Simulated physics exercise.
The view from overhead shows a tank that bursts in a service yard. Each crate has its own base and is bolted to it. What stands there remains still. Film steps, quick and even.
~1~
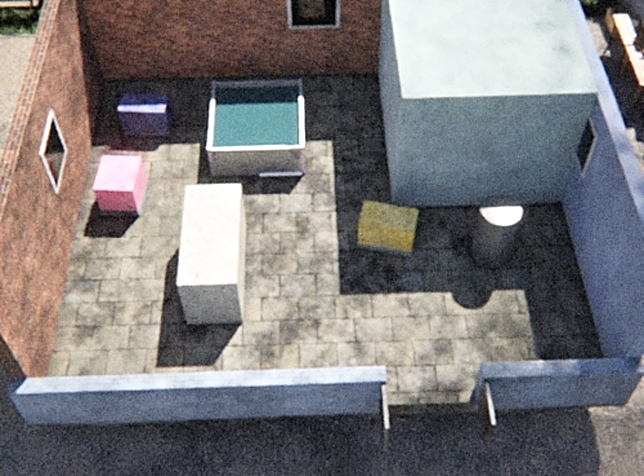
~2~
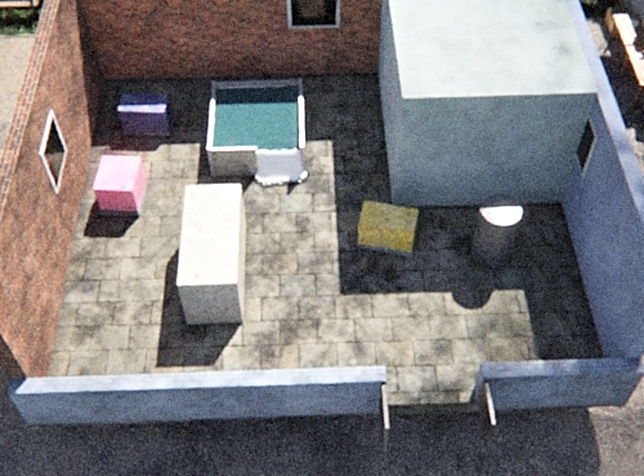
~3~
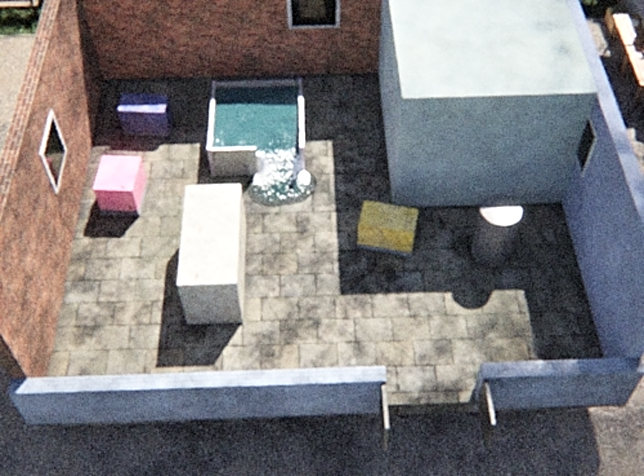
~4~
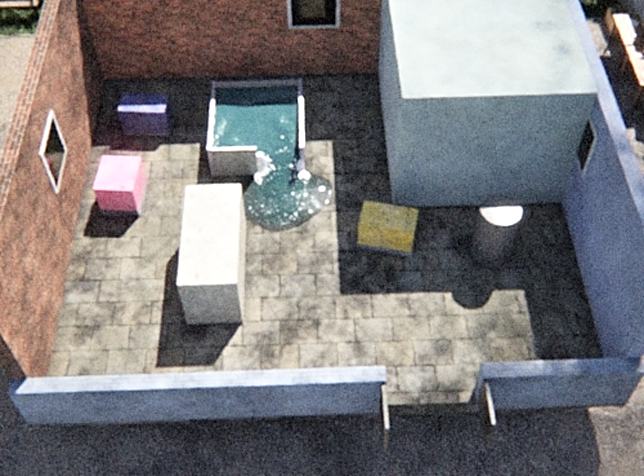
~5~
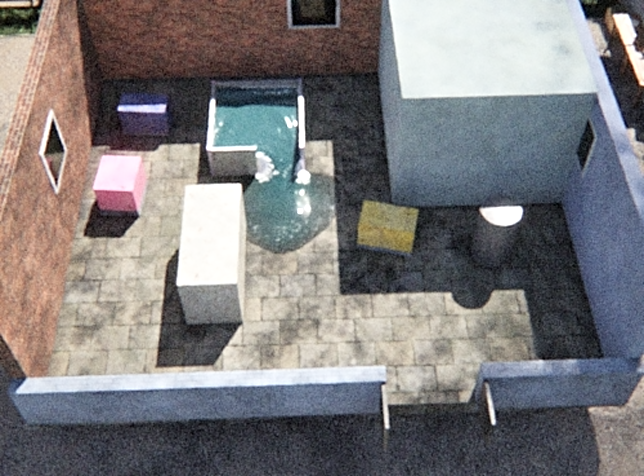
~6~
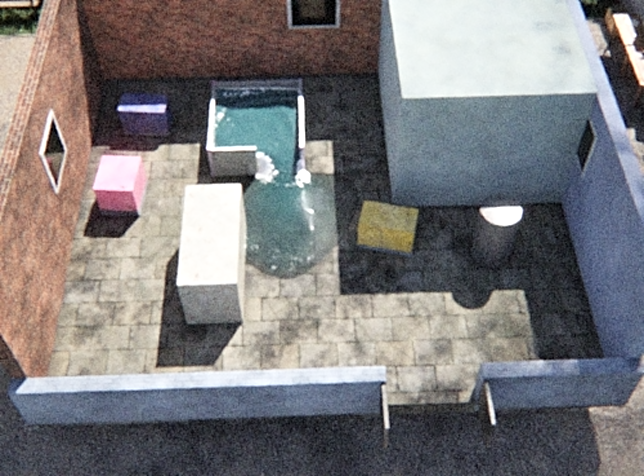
Teal water pours out through the front right side of a white-walled tank in a walled yard, foaming at the gap, then spreads across the paving in a widening, lengthening pool between a white block and a yellow box.
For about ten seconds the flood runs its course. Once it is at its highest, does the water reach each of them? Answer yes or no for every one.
Pink crate: No, it stays dry; blue crate: No, it stays dry; yellow crate: Yes, it gets wet.
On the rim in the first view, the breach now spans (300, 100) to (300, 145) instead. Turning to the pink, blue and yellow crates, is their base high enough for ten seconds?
Pink crate is not reached; blue crate is reached; yellow crate is reached.
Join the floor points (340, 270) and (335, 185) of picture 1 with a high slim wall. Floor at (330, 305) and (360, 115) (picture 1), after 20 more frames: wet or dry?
Reached, untouched.
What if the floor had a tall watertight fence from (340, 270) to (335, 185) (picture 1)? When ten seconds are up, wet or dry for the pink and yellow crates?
Pink crate is left untouched, yellow crate is left untouched.
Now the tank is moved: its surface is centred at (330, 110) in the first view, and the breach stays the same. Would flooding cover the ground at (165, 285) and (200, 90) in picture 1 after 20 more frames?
Taking the spots in order: Bare, bare.
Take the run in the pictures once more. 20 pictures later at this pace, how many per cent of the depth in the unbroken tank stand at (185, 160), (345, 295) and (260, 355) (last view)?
At the three places, in the order asked: Around 2, 6 and 8 per cent.
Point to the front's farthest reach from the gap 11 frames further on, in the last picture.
Roughly (435, 388).
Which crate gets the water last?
Note: The crate marked blue.
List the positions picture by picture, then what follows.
In the first picture, the tank at (257, 117) is whole and still.
In the second picture, water pours out at (279, 163) and has run to (304, 177).
In the third picture, water pours out at (279, 165) and has run to (261, 201).
In the fourth picture, water pours out at (279, 165) and has run to (271, 227).
In the fifth picture, the front is at (292, 248), out from the gap at (279, 165).
In the sixth picture, water pours out at (279, 165) and has run to (292, 274).
A moment on, water covers 20 % of the floor; the pink crate not reached, the blue crate not reached, the yellow crate water round its plinth.
Next, water covers 30 % of the floor; the pink crate water round its plinth, the blue crate not reached, the yellow crate water round its plinth.
Then, water covers 40 % of the floor; the pink crate water round its plinth, the blue crate not reached, the yellow crate water round its plinth.
Later, water covers 60 % of the floor; the pink crate water round its plinth, the blue crate water round its plinth, the yellow crate water round its plinth.
In the end, water covers 70 % of the floor; the pink crate stayed above the water, the blue crate stayed above the water, the yellow crate was topped.
